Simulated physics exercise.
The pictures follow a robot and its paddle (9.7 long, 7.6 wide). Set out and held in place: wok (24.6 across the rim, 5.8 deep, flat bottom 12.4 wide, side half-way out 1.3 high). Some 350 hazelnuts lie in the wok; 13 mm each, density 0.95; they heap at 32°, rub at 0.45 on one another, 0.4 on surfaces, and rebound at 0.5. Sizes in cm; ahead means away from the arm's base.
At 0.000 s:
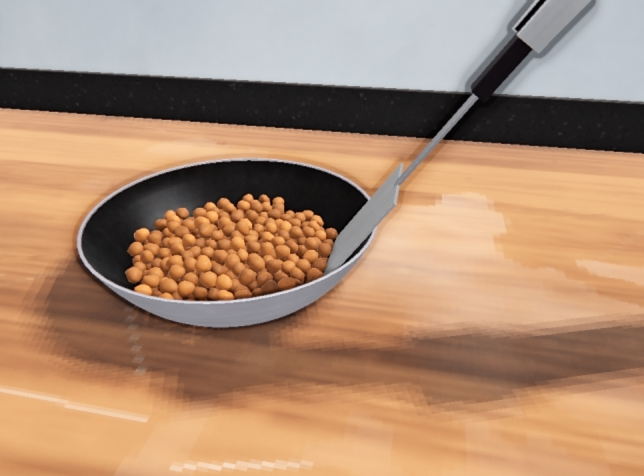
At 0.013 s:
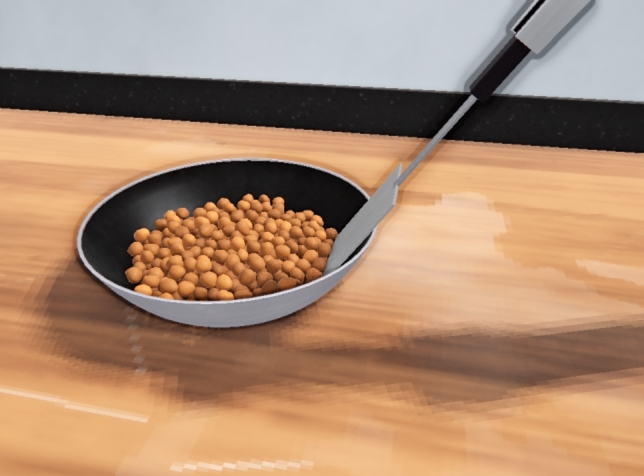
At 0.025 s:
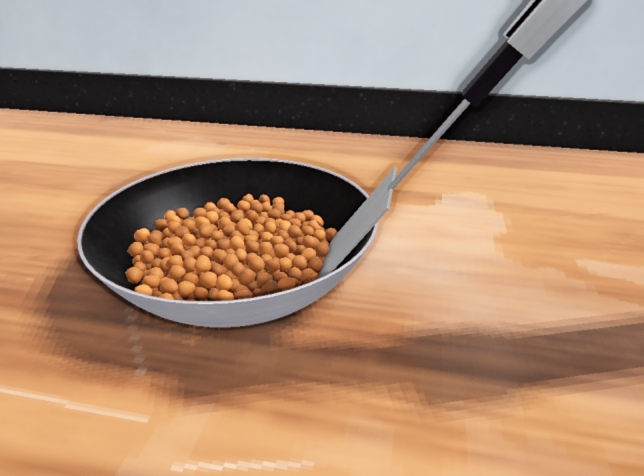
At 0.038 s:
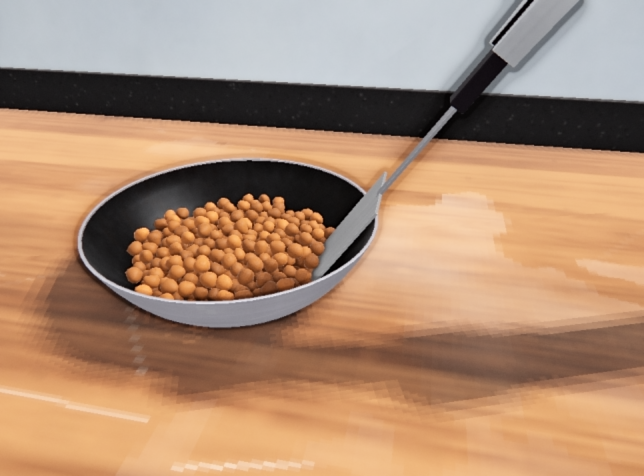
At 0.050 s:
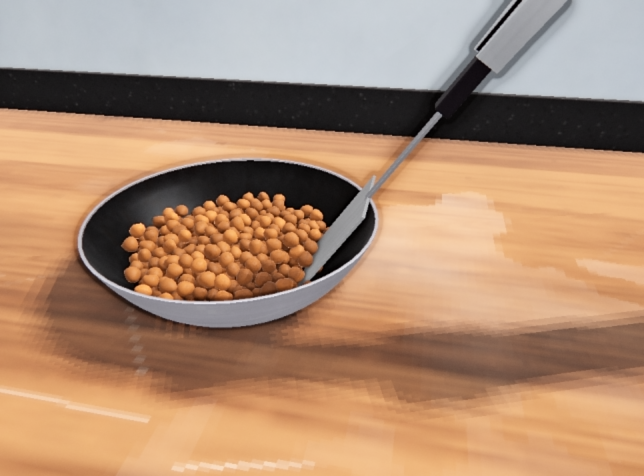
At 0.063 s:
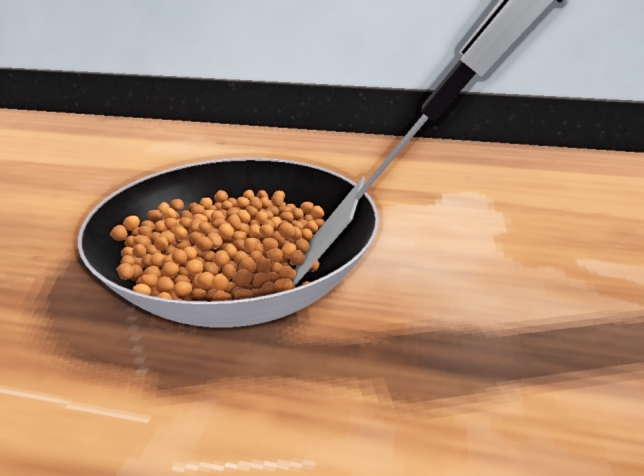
A robot arm's paddle slides left through the wok, pushing some hazelnuts slightly leftward.
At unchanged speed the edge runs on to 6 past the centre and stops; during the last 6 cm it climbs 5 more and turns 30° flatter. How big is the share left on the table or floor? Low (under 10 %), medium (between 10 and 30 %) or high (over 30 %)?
A low share, under 10 %, ends on the table or floor.
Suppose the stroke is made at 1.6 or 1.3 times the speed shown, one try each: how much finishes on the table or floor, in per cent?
About 15 and 10 per cent.
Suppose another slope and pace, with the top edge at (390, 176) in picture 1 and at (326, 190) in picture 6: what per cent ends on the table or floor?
About 15 per cent.
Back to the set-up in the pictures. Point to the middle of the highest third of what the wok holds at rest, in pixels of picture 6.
Around (160, 228).
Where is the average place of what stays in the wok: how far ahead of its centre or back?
Roughly 3.5 cm ahead.
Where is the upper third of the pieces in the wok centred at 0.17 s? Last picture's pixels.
Around (170, 224).
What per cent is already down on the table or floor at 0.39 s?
About 5 per cent.
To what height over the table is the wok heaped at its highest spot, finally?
Roughly 6.5 cm.
After 0.12 s, sloping 56°, highest piece 8 above the table; 352 in the wok.
After 0.17 s, sloping 43°, highest piece 8 above the table; 351 in the wok, 1 on the blade or in flight.
After 0.39 s, sloping 26°, highest piece 11 above the table; 333 in the wok, 11 on the table or floor, 8 on the blade or in flight.
After 1.44 s, sloping 26°, highest piece 6 above the table; 332 in the wok, 20 on the table or floor.
At rest, 332 in the wok, 20 on the table or floor. That is 6 % on the table or floor.
